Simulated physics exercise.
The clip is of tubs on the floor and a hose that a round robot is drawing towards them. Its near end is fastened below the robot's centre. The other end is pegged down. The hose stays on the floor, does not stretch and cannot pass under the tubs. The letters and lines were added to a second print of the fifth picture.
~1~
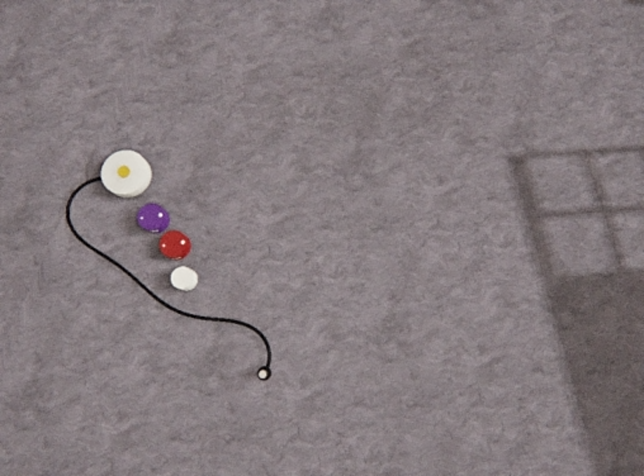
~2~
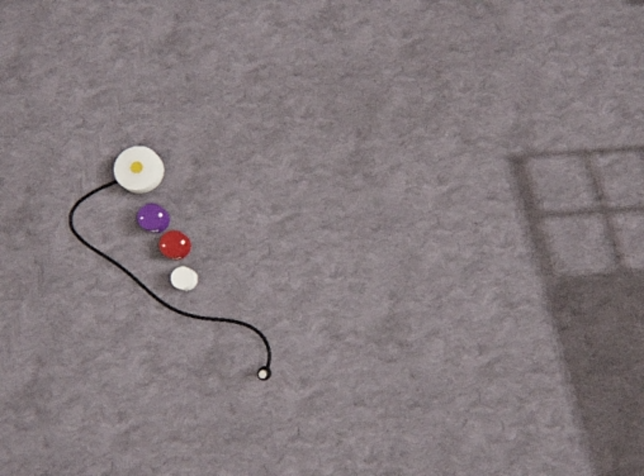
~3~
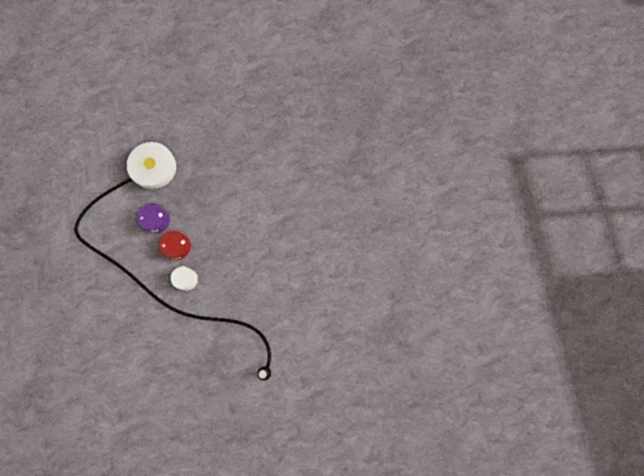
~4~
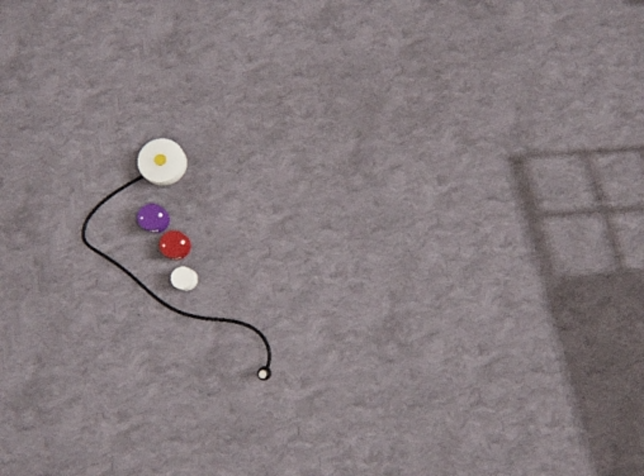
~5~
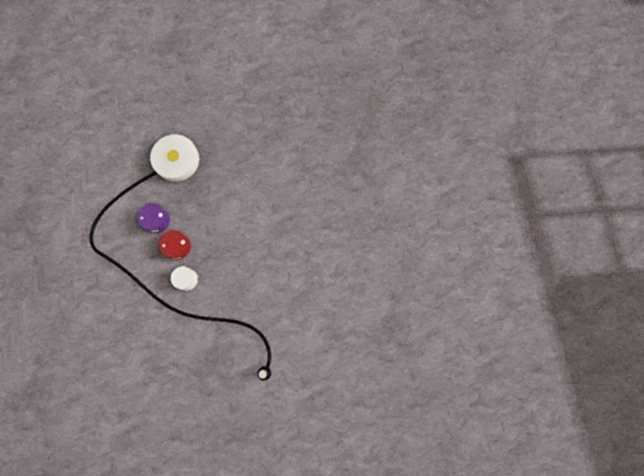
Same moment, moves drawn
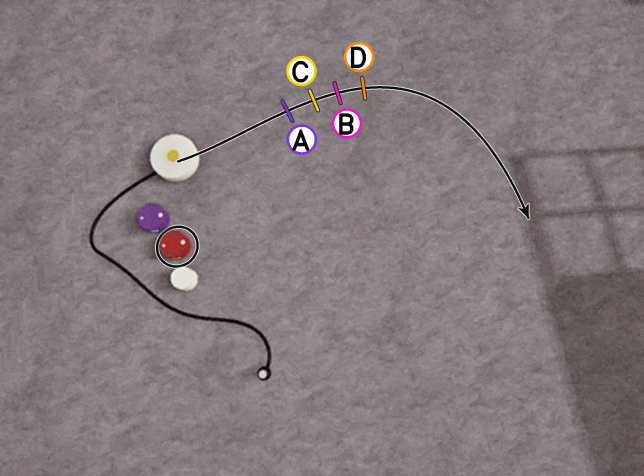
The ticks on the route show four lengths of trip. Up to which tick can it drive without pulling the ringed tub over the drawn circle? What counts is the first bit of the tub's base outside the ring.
At A, and not beyond.
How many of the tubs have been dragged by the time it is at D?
By then, three.
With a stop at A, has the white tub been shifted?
By then, no.
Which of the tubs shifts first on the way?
Purple.
On the marked copy, A at (287, 111); B at (338, 93); C at (314, 100); D at (364, 88); the ring at (177, 246); the route from (178, 162) via (380, 87) to (529, 218).
Taking A. A third of the way, robot (216, 142); red tub (176, 245).
Two thirds of the way, robot (254, 123); red tub (176, 245).
When it is over, robot (287, 107); red tub (176, 246); purple tub (178, 219); the red tub is still in its ring.
As for the rest, B drags the ringed tub to (213, 247); C drags the ringed tub to (194, 249); D drags the ringed tub to (232, 248).
